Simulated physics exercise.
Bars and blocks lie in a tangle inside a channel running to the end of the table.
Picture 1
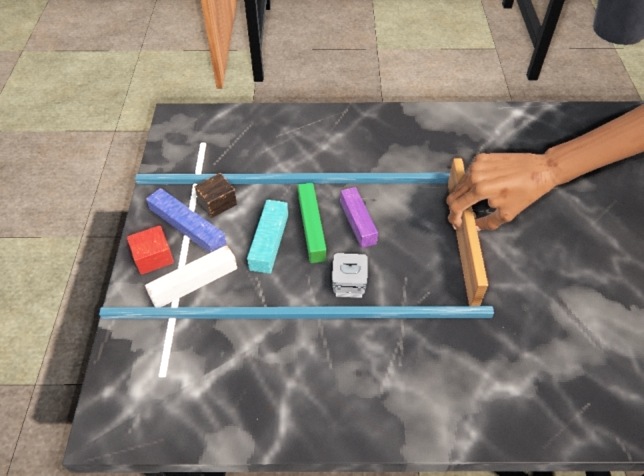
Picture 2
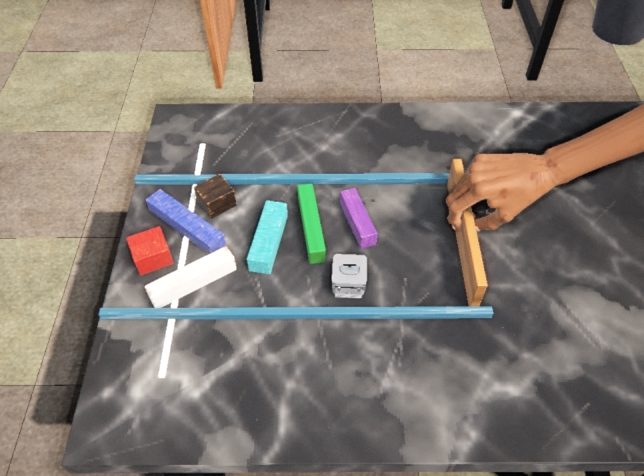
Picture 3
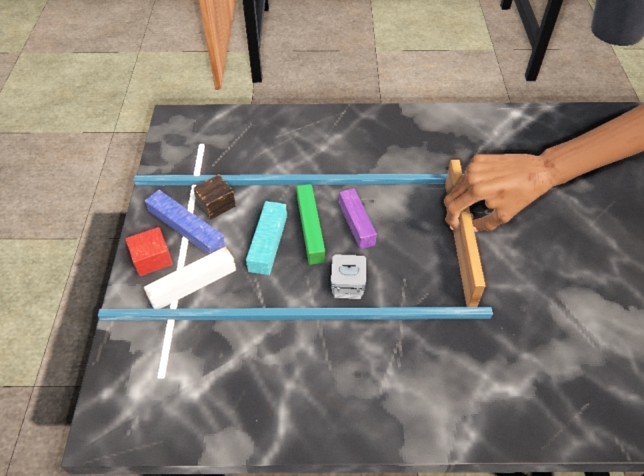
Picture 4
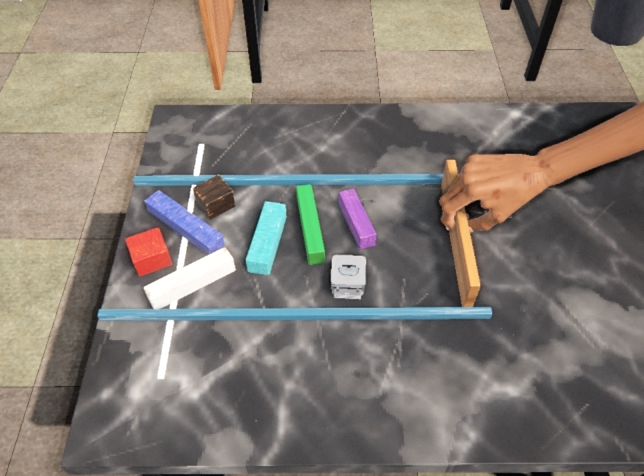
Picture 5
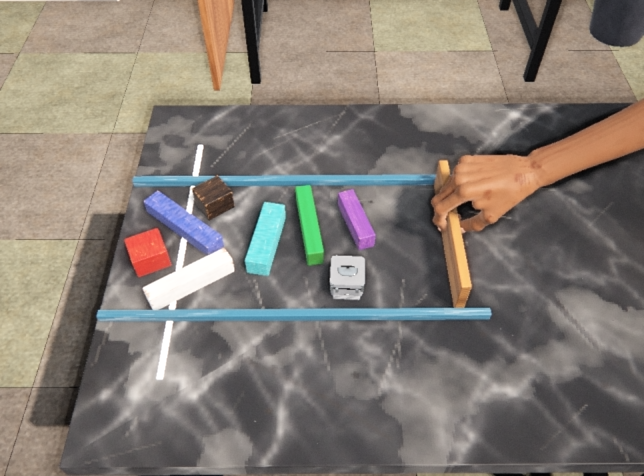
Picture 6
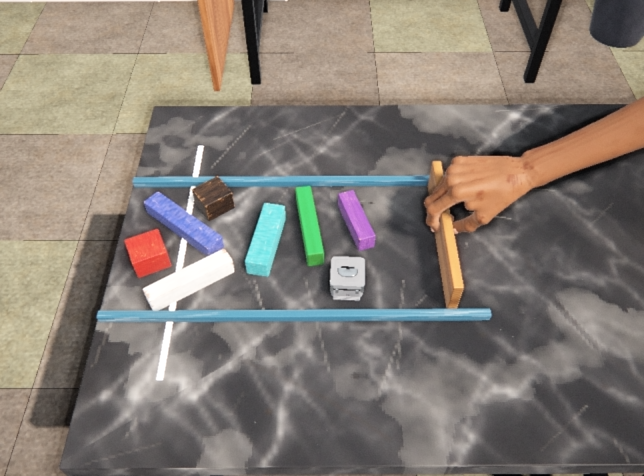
A hand at the right holds an upright wooden board across a channel between two blue rails on a dark marbled table, seen from above at an angle, with a tiled floor behind. Red, blue, black and white pieces lie near a white tape line at left, with turquoise, green, purple and grey ones nearer the middle. The hand slides the board slightly left, not touching the pieces.
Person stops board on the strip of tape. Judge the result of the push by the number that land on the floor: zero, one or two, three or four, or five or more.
The table loses three or four pieces.
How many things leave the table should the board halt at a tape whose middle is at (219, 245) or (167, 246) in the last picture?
The first try gives 0, the second gives 3.
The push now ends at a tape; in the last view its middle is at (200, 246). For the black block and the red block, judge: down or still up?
Black block: Is still there, red block: Is gone.
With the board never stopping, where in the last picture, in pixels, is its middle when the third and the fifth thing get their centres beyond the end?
Pixels in order: Roughly (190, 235), roughly (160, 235).
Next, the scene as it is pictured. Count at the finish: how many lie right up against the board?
It ends up touching 2.
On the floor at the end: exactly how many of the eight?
Result - number fallen: 3.
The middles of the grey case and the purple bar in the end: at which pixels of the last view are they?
Grey case: (158, 280); purple bar: (178, 220).
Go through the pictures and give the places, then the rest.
The first picture shows red block (151, 250); blue bar (186, 221); white bar (192, 277); board (466, 229); tape (186, 243).
The second picture shows blue bar (185, 222); green stick (311, 223).
The third picture shows white bar (191, 278); board (463, 230).
The fourth picture shows red block (149, 252); black block (214, 197).
The fifth picture shows blue bar (183, 223); grey case (347, 277).
The sixth picture shows red block (148, 253); blue bar (183, 224); white bar (190, 280); board (444, 232); tape (183, 246).
Soon after, none off yet; red block at rest near (148, 253); blue bar at rest near (183, 224); white bar at rest near (190, 280).
After that, none off yet; red block displaced about its own width near (124, 251); blue bar displaced a little near (145, 220); white bar displaced about its own width near (119, 284).
In the end, the number that fall off is three or four; gone, white bar, blue bar and red block.
